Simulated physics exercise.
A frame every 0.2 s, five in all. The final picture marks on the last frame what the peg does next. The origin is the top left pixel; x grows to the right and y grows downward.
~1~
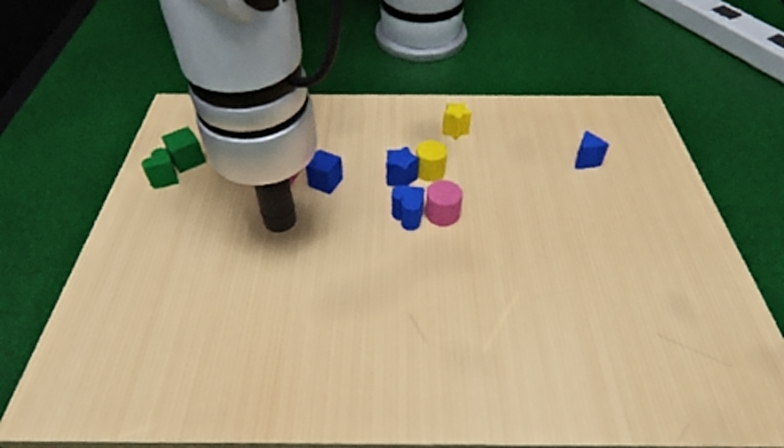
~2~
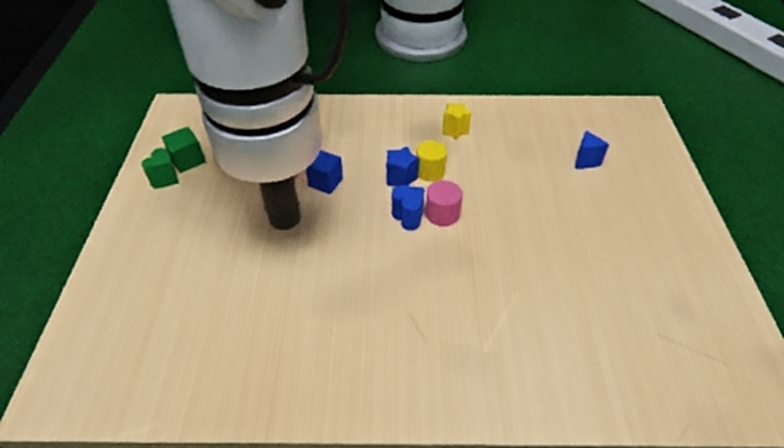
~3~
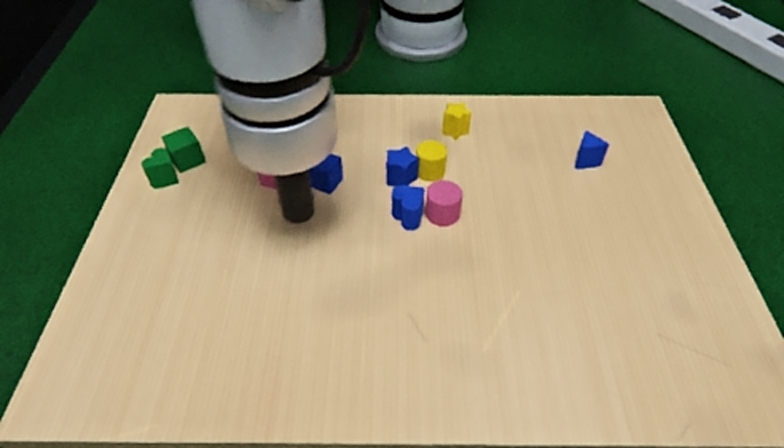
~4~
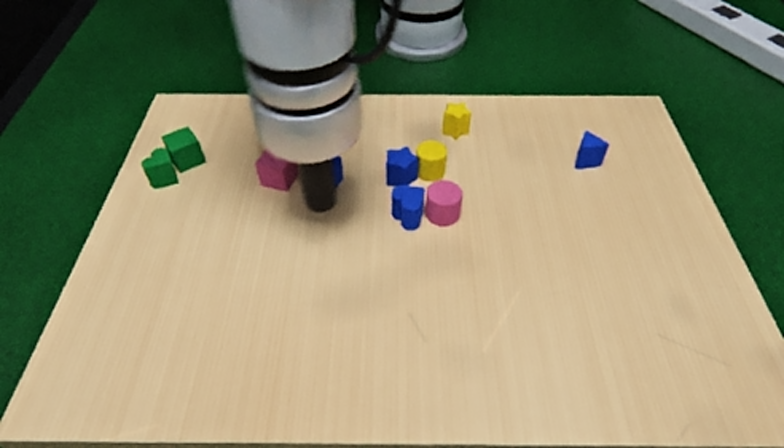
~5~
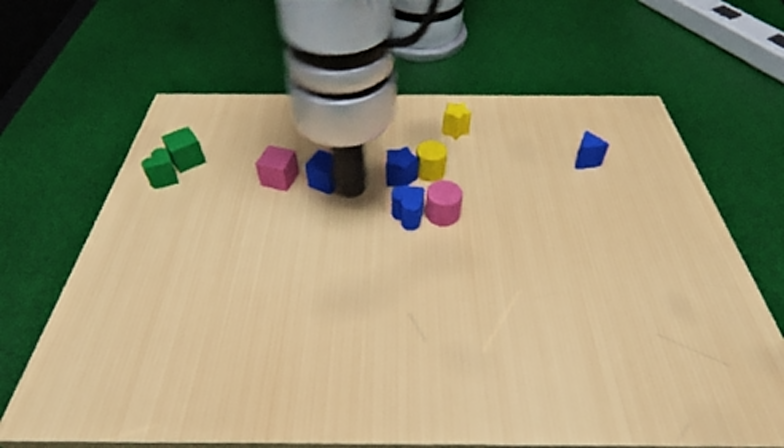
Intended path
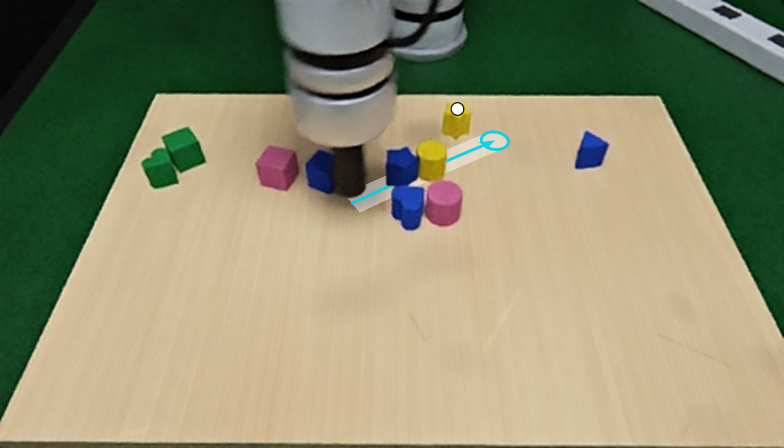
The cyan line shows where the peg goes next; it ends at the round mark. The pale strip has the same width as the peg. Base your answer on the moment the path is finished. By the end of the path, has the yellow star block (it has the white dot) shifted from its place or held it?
Somewhere new.
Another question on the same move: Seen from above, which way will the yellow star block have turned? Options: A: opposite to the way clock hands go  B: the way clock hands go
Answer: A.
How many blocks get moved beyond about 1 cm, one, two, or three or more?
The count will be 3 or more.
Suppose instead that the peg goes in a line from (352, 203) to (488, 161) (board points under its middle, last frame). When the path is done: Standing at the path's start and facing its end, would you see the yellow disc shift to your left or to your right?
The answer is left.
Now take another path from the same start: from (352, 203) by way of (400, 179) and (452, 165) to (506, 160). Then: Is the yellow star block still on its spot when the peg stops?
Yes, it checks out.
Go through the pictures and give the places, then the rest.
The first picture shows lower end of the peg at (281, 222), tops of blocks, blue square at (323, 160), blue star block at (401, 157), yellow disc at (432, 150), yellow star block at (457, 109).
The second picture shows peg at (285, 219), blocks as before.
The third picture shows peg at (299, 213), blocks as before.
The fourth picture shows peg at (321, 202), blocks as before.
The fifth picture shows peg at (351, 188), blue square at (323, 160), blue star block at (401, 157), yellow disc at (432, 150), yellow star block at (457, 109).
The drawn path runs from (352, 203) directly to (495, 141); the dot is on the yellow star block.
The first path, step by step. One third of the way, peg at (403, 165); blue star block at (422, 145), turned 20° clockwise; yellow disc at (451, 143).
Two thirds of the way, peg at (452, 144); blue star block at (459, 121); yellow disc at (486, 130); yellow star block at (462, 105), turned 25° anticlockwise.
At the end, peg at (498, 125); blue square not moved; blue star block at (485, 105), turned 45° anticlockwise; yellow disc at (528, 122); yellow star block at (467, 93), turned 90° anticlockwise.
